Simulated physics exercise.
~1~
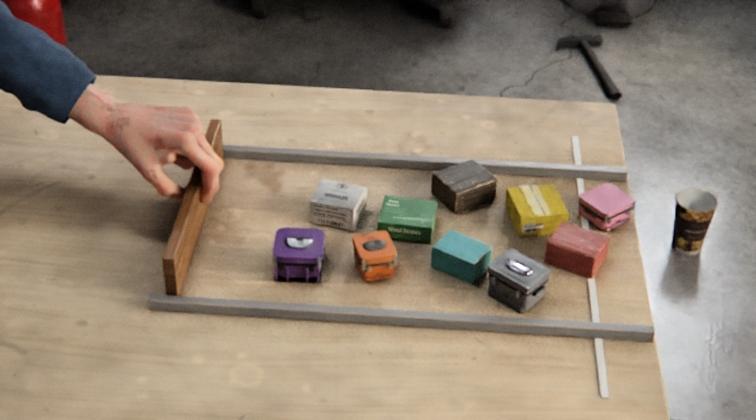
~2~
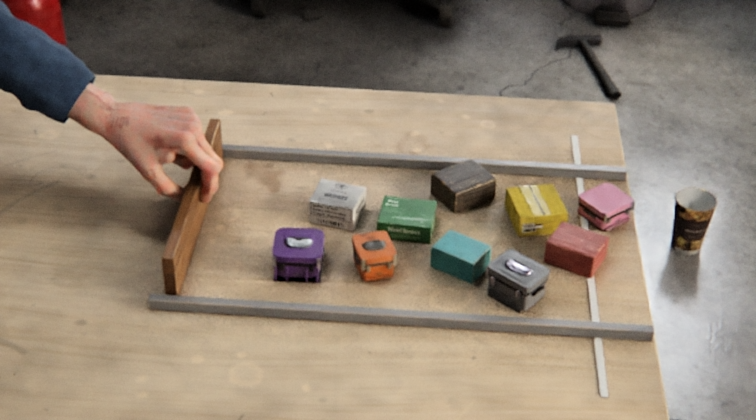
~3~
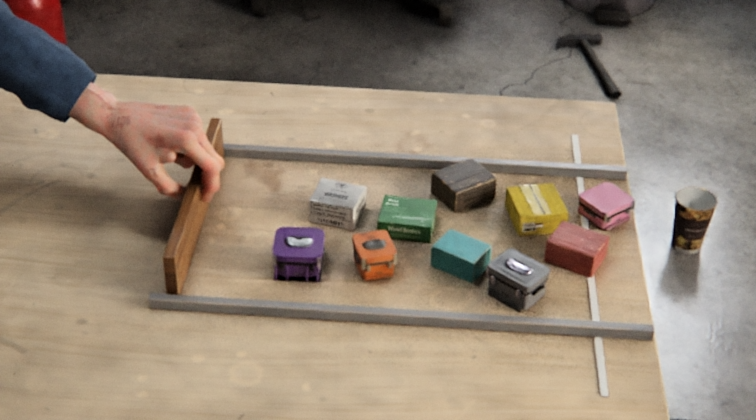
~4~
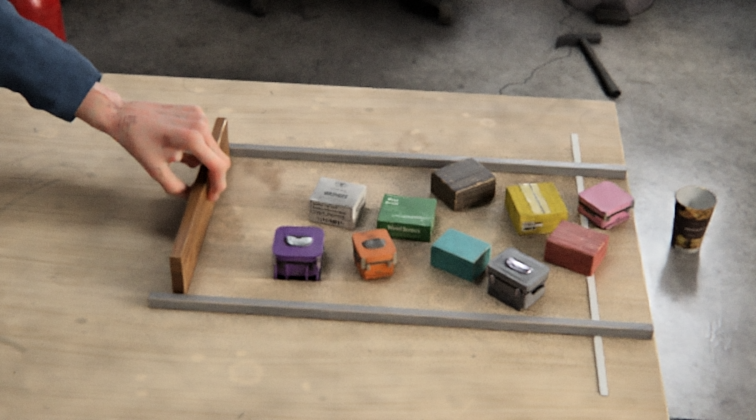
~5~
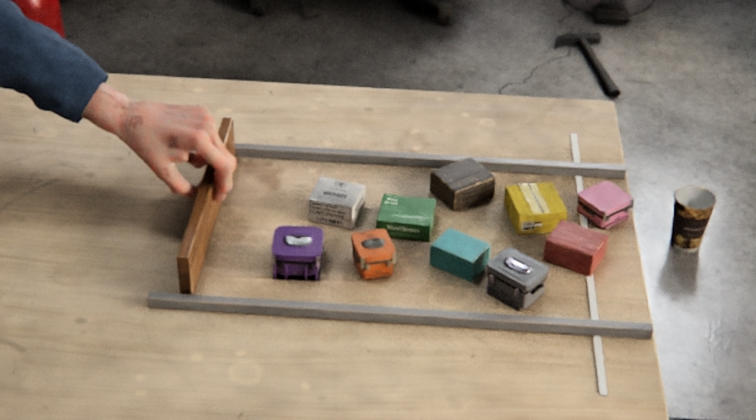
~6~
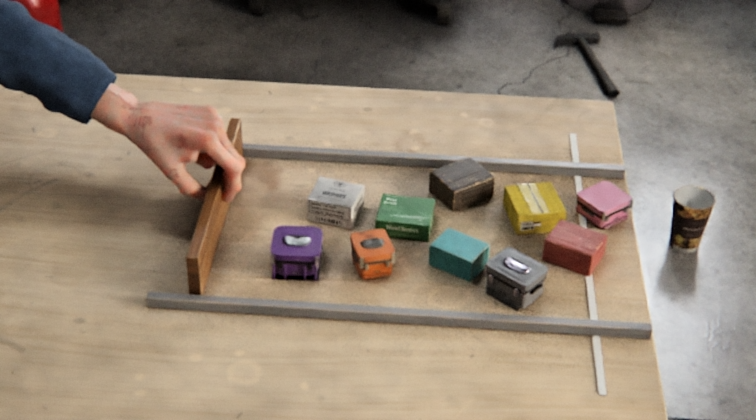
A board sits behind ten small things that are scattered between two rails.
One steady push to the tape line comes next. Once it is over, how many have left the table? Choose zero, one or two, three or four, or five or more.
Five or more of them have left the table.
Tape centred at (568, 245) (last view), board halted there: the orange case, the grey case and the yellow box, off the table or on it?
First the orange case, which stays on top, then the grey case, which stays on top, and the yellow box, which leaves the top.
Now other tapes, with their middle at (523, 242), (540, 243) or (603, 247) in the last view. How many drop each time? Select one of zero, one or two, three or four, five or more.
So, for the three spots in the order asked, I'd go with one to two, either three or four and at least five.
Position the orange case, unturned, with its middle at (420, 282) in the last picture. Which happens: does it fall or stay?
From that start, the object then is safe.
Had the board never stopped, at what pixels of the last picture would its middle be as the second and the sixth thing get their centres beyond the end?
Pixels in order: Roughly (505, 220), roughly (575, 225).
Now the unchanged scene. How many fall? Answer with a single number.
The number is 7.
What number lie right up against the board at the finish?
Result: 3 in all.
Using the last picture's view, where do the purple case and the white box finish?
The purple case comes to rest close to (615, 272), while the white box rests close to (609, 219).
Soon after, none off yet; pink case at rest near (603, 206); red block at rest near (575, 248); yellow box at rest near (534, 208).
Then, none off yet; pink case moved about its own width near (628, 202); red block moved a little near (597, 244); yellow box moved about its own width near (584, 206).
By the end, the number that fall off is five or more; fallen, orange case, green box, turquoise block, grey case, yellow box, red block and pink case.
